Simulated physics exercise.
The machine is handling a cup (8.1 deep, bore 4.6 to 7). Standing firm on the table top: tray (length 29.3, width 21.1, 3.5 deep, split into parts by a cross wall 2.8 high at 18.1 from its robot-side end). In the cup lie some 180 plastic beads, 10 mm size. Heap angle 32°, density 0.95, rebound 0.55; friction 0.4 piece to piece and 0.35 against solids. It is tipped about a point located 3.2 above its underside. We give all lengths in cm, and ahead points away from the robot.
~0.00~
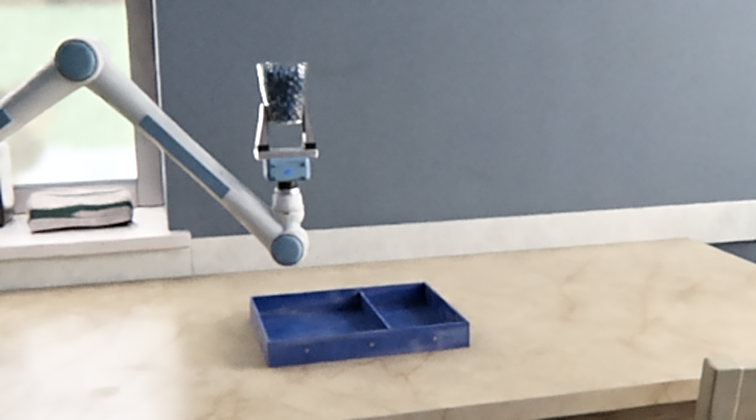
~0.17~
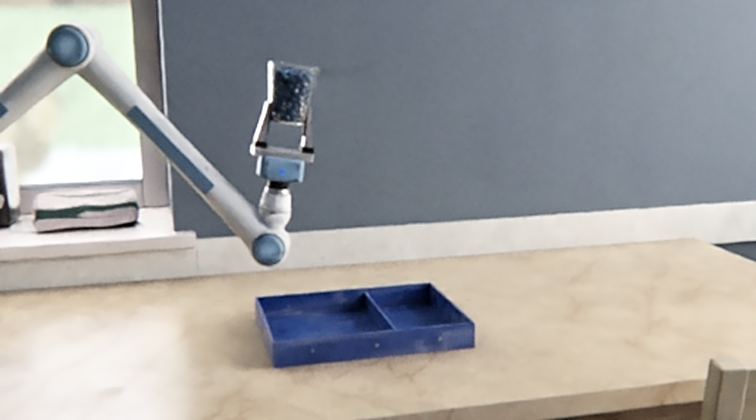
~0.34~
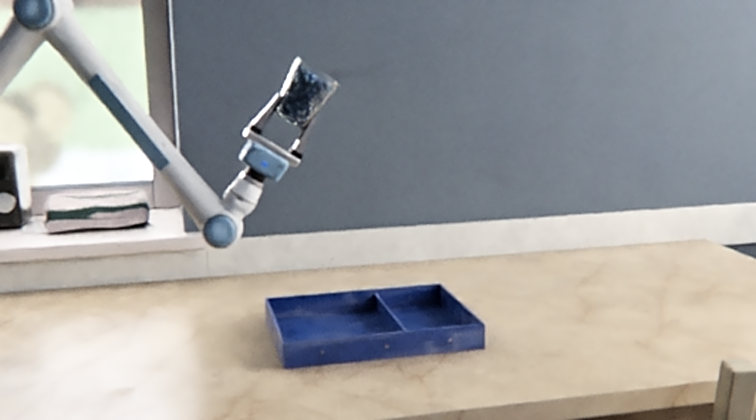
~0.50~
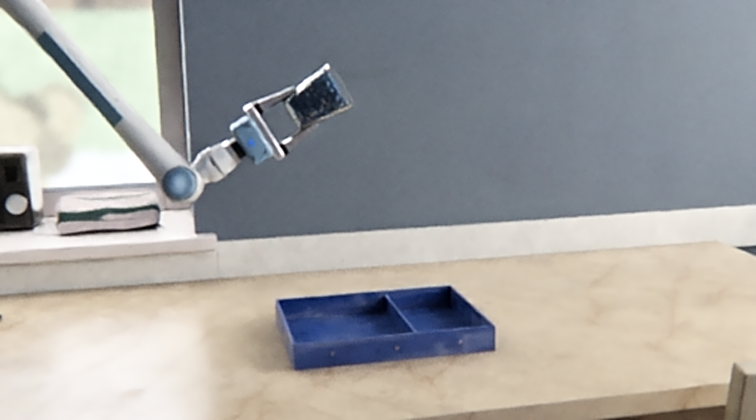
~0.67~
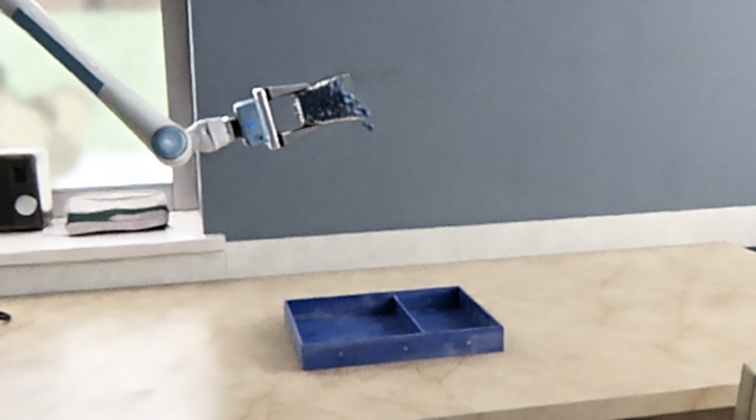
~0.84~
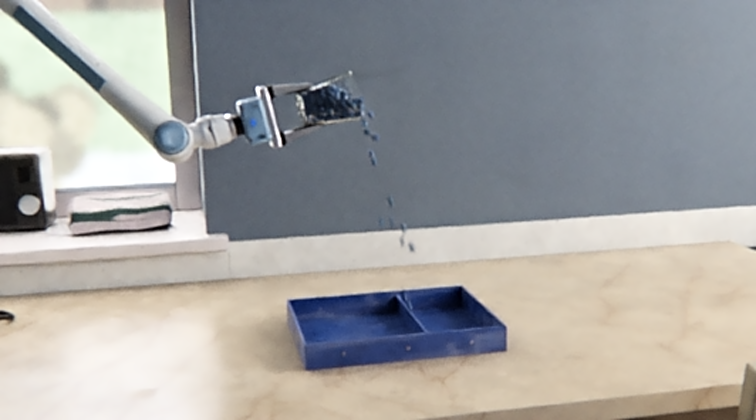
A robot arm held up a clear cup of dark blue beads and tilted it steadily to the right, until some beads trickled over the rim above a divided blue tray on the table.
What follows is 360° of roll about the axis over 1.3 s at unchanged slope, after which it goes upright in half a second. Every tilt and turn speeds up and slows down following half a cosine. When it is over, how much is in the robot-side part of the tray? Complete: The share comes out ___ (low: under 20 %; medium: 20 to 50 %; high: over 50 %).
The share comes out medium.
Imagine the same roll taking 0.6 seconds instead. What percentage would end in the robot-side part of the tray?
I'd expect approximately 25 per cent then.
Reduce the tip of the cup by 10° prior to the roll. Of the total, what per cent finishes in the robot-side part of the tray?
I'd say close to 15 in a hundred.
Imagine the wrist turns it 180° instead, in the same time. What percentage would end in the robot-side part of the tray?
It would be roughly 35 percent.
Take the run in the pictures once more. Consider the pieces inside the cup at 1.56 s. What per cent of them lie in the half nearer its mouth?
Close to 45 per cent sits in the mouth half.
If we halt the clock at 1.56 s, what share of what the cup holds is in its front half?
35 per cent, roughly.
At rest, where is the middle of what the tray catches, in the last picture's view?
Middle: Close to (384, 332).
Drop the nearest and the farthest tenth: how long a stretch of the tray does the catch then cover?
That stretch is around 24 cm long.
After 1.56 s, tipped 78°, highest piece 38 above the table; 113 in the cup, 32 in the robot-side part, 18 in the far-side part, 16 in flight or on a rim.
After 2.28 s, tipped 64°, highest piece 38 above the table; 83 in the cup, 58 in the robot-side part, 29 in the far-side part, 6 on the table or floor, 3 in flight or on a rim.
After 2.84 s, upright, highest piece 40 above the table; 83 in the cup, 59 in the robot-side part, 31 in the far-side part, 6 on the table or floor.
After 3.54 s, upright, highest piece 40 above the table; 83 in the cup, 59 in the robot-side part, 31 in the far-side part, 6 on the table or floor.
At rest, 83 in the cup, 59 in the robot-side part, 31 in the far-side part, 6 on the table or floor. That is 33 % in the robot-side part of the tray.
